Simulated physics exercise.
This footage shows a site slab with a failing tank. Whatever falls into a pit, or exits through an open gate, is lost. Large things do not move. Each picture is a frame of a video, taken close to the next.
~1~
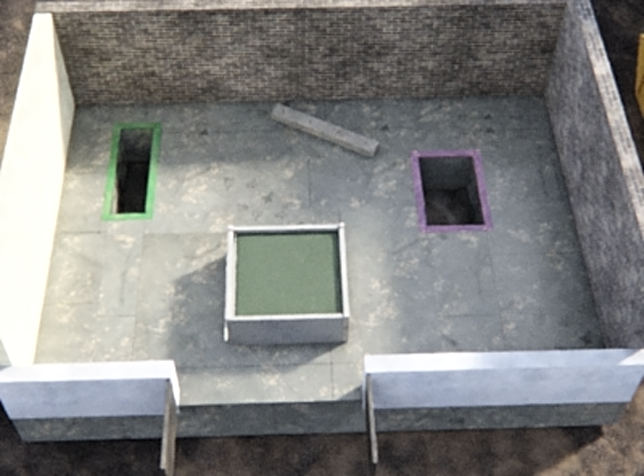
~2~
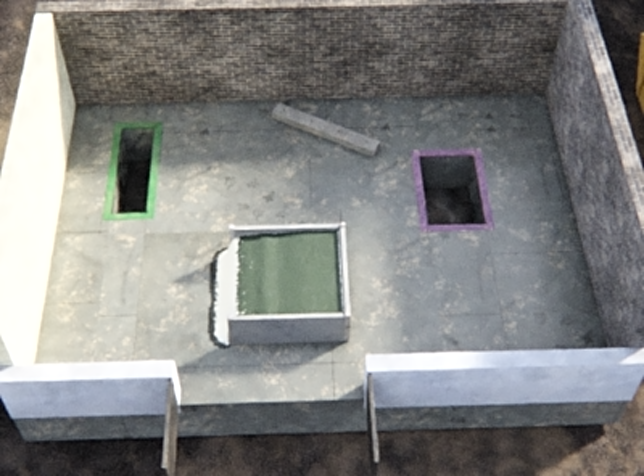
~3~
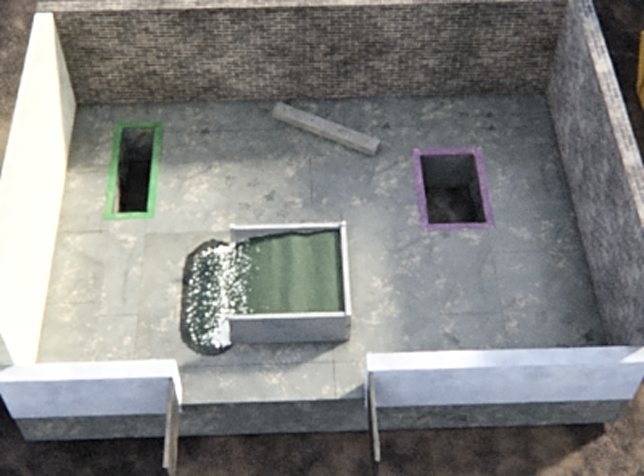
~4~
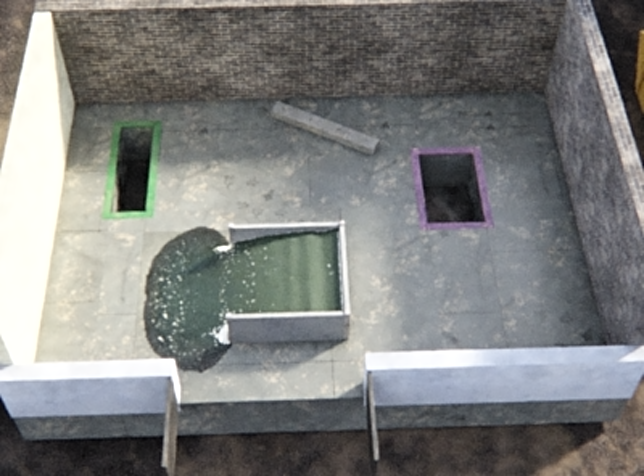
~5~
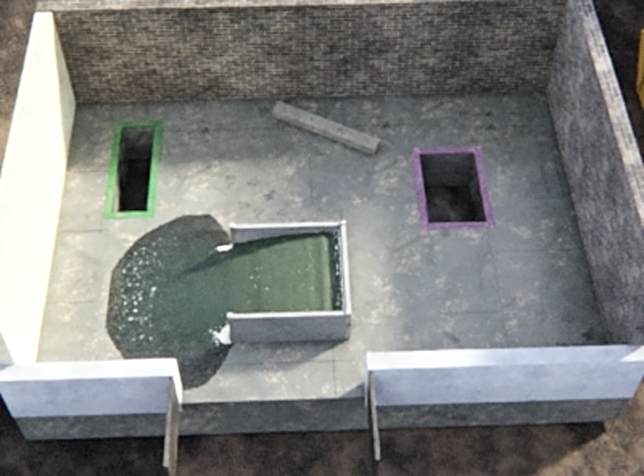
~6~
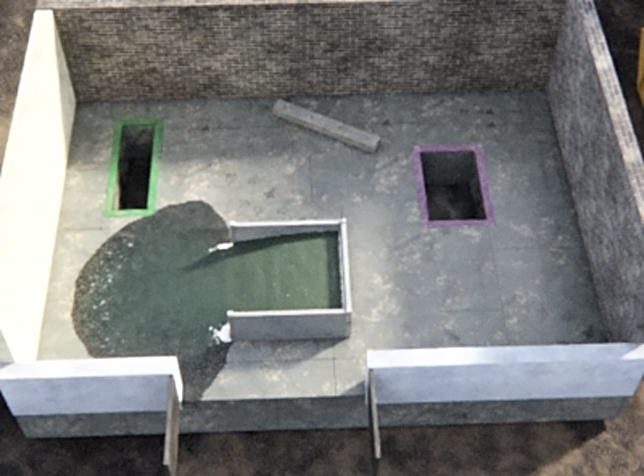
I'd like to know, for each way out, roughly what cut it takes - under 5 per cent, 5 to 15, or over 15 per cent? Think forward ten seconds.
Result: The gate will capture a medium share of five to fifteen per cent, the purple pit will capture a light share below five per cent, the green pit will capture a heavy share beyond fifteen per cent.
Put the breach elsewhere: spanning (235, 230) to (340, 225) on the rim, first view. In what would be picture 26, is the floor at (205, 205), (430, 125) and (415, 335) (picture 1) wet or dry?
In the order asked: Sodden, sodden, out of reach.
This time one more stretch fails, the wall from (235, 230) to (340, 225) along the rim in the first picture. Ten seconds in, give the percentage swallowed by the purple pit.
Purple: 15 %.
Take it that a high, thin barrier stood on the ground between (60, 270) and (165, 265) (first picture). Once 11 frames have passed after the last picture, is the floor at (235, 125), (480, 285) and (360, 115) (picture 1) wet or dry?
In that order: No water, clear, not flooded.
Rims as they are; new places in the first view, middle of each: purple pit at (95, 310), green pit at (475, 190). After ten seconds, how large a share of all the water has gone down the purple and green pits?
Purple 70%, green 0%.
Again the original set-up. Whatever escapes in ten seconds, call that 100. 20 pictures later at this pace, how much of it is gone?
Approximately 20 in a hundred, I think.
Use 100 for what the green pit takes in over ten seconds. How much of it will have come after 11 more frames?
Roughly 5 %.
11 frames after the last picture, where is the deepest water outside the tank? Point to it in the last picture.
Answer: (31, 390).
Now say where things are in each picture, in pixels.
In the first picture, the tank at (287, 274) is whole and still.
In the second picture, the front is at (224, 254), out from the gap at (234, 288).
In the third picture, the front is at (205, 247), out from the gap at (235, 290).
In the fourth picture, the front is at (193, 234), out from the gap at (234, 290).
In the fifth picture, water pours out at (236, 290) and has run to (119, 272).
In the sixth picture, water pours out at (236, 288) and has run to (86, 274).
A moment on, water covers 20 % of the floor; the gate 0 %, the purple pit 0 %, the green pit 1 %.
Next, water covers 25 % of the floor; the gate 0 %, the purple pit 0 %, the green pit 3 %.
Then, water covers 25 % of the floor; the gate 1 %, the purple pit 0 %, the green pit 10 %.
Later, water covers 45 % of the floor; the gate 5 %, the purple pit 0 %, the green pit 26 %.
In the end, water covers 45 % of the floor; the gate 9 %, the purple pit 1 %, the green pit 40 %.
